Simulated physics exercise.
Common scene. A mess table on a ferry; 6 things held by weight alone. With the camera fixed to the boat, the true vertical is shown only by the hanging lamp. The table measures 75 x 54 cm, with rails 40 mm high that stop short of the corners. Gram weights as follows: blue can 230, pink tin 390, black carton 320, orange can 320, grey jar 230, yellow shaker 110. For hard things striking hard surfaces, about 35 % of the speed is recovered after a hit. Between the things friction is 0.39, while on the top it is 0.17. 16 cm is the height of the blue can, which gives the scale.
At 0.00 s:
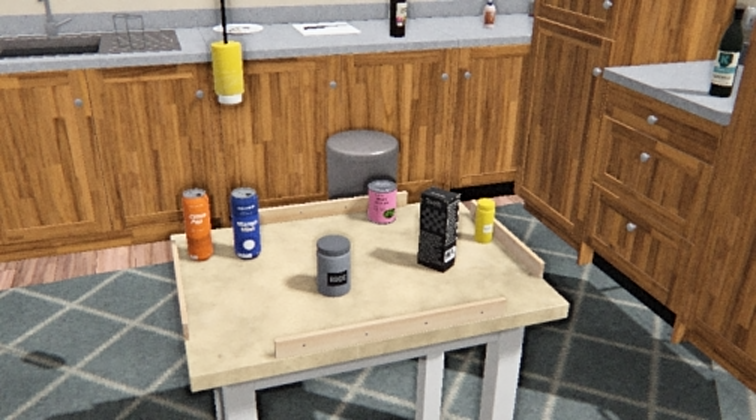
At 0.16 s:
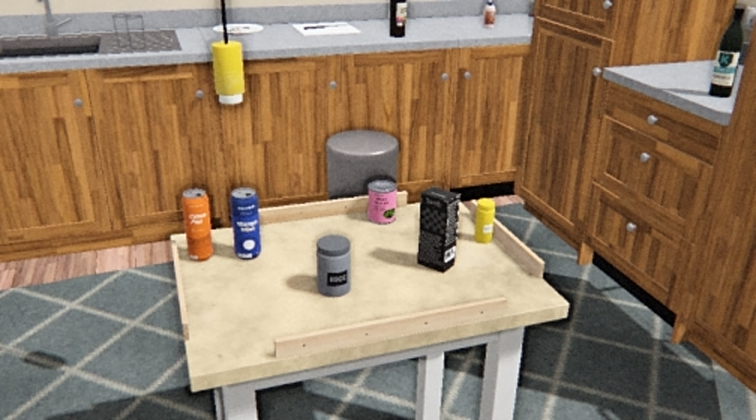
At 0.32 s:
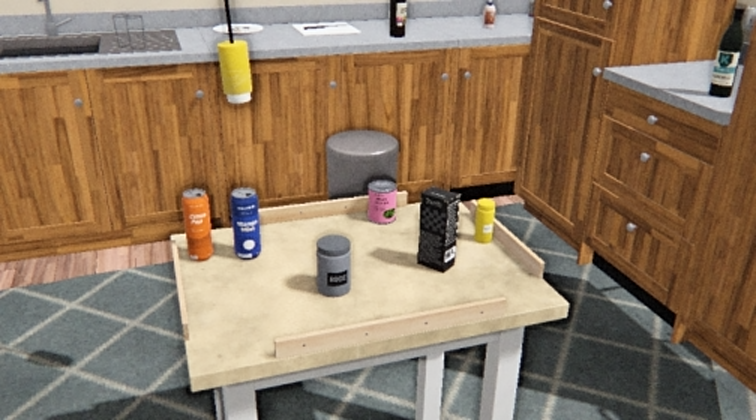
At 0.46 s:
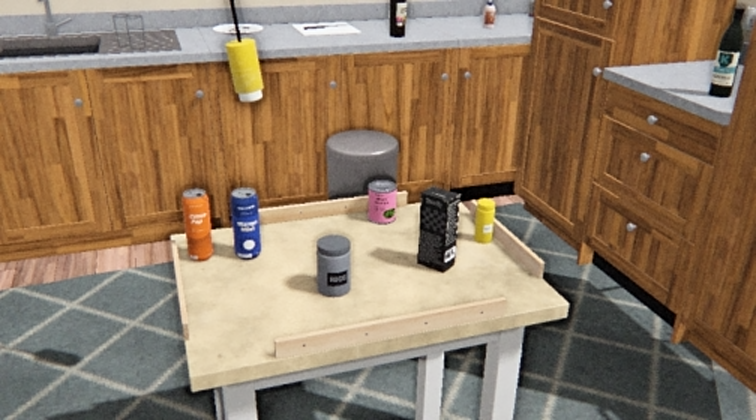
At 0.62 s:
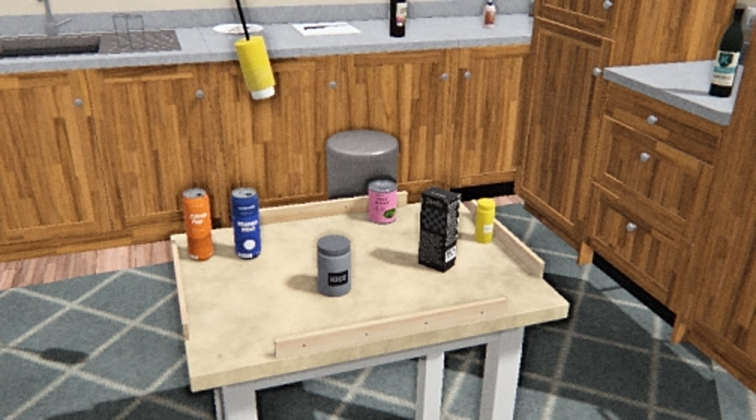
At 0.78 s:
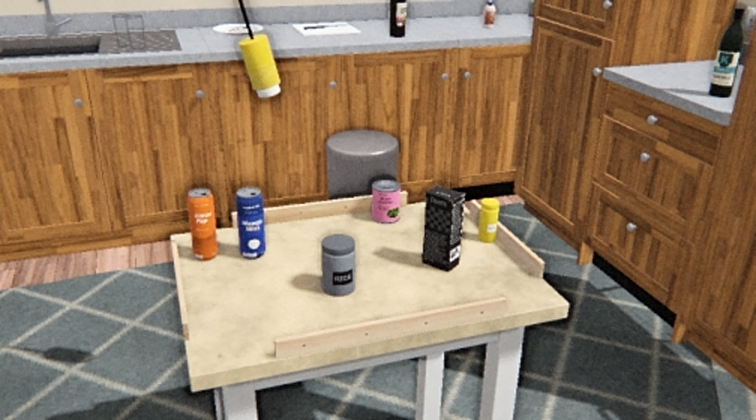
The video shows cans, a tin, a jar, a carton and a shaker on a low-railed table in a kitchen, as a hanging yellow lamp gradually swings to the right and the objects then shift very slightly right.
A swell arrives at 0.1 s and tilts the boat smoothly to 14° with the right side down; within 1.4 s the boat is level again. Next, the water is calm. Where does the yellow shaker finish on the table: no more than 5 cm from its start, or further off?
The yellow shaker finishes within that distance.
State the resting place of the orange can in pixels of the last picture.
Around (253, 219).
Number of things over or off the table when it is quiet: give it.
My answer is 0.
Around 0.98 s, boat heeled 12°, right side down; black carton shifted 5 cm; orange can shifted 5 cm; blue can shifted 5 cm.
Around 1.08 s, boat heeled 9°, right side down; black carton shifted 8 cm; blue can shifted 7 cm; orange can shifted 7 cm.
Around 1.28 s, boat heeled 3°, right side down; black carton shifted 12 cm; orange can shifted 12 cm; blue can shifted 12 cm.
Finally (2.0 s), not toppled but over 5 cm from the start, blue can, pink tin, black carton, orange can and grey jar; yellow shaker still in place (within 5 cm). Final places as that camera would see them, yellow shaker near (489, 221).
